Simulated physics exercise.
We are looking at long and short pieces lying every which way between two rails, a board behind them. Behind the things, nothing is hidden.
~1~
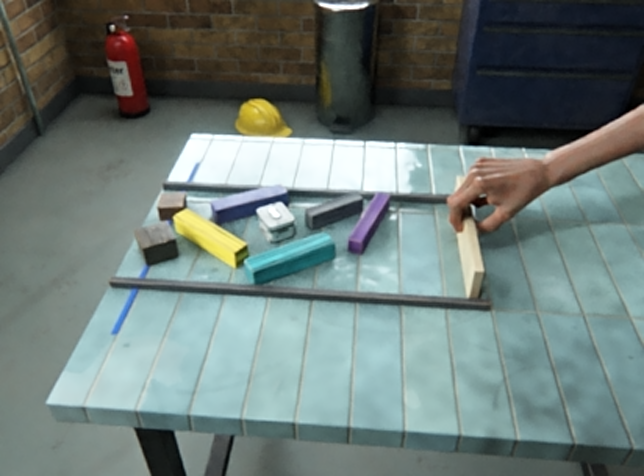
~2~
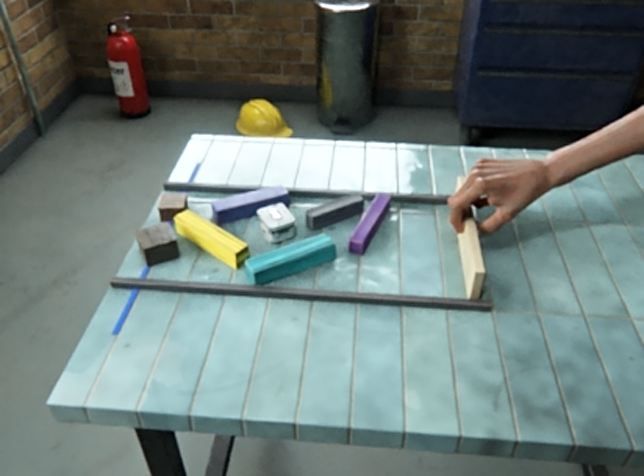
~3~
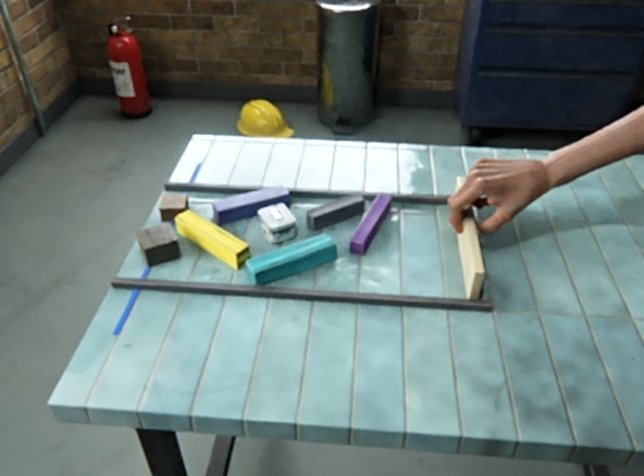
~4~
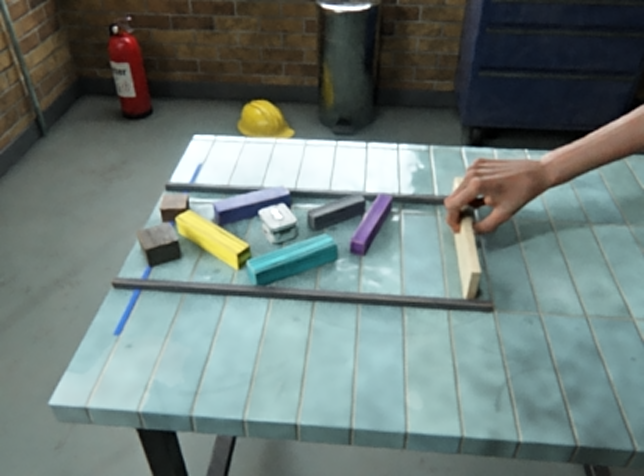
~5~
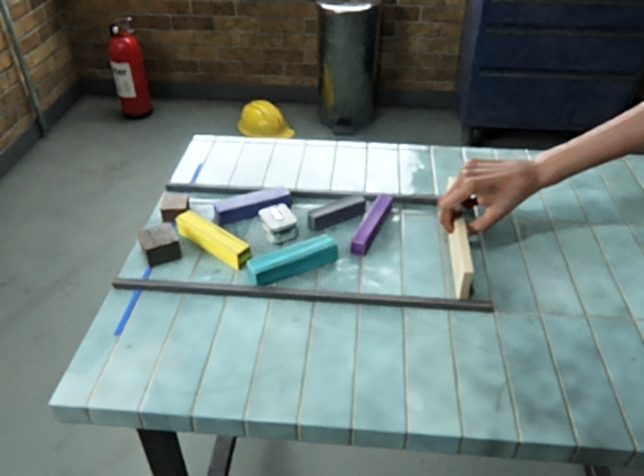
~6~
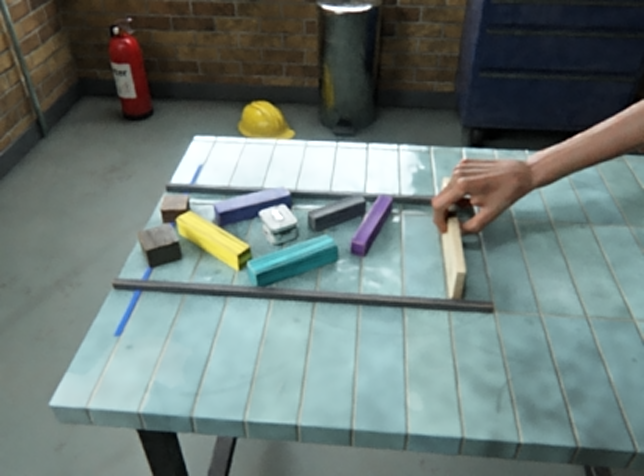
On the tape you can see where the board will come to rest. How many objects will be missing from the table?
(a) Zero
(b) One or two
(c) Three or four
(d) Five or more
Option d: Five or more.
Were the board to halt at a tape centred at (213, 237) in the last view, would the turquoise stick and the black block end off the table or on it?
Turquoise stick: Is still there, black block: Is gone.
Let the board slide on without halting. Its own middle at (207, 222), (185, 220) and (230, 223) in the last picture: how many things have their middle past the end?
3; 4; 1.
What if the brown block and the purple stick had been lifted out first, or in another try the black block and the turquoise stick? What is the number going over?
Count: 3 (first case); 4 (second).
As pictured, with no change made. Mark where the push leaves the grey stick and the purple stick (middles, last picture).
Positions - first (158, 201), then (167, 211).
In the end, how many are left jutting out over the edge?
1 is the number.
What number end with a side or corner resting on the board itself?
My count gives 1.
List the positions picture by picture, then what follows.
Brown block (173, 207); black block (157, 243); yellow stick (211, 237); board (466, 234); tape (163, 232), in the first picture.
Black block (158, 244); purple stick (371, 223), in the second picture.
Yellow stick (212, 239); grey stick (336, 212), in the third picture.
Brown block (175, 208); board (464, 235), in the fourth picture.
Black block (159, 245); turquoise stick (293, 260), in the fifth picture.
Brown block (176, 209); black block (160, 245); yellow stick (213, 240); board (451, 235); tape (166, 234), in the sixth picture.
Soon after, none off yet; brown block at rest near (176, 209); black block at rest near (160, 245); yellow stick at rest near (213, 240).
After that, none off yet; brown block displaced a little near (169, 205); black block at rest near (160, 245); yellow stick displaced a little near (197, 233).
And then, one off so far; brown block on its way down near (151, 279); black block tilting well over near (111, 261); yellow stick displaced about its own width near (132, 230).
In the end, the number that fall off is five or more; gone, turquoise stick, white case, blue bar, yellow stick, black block and brown block.
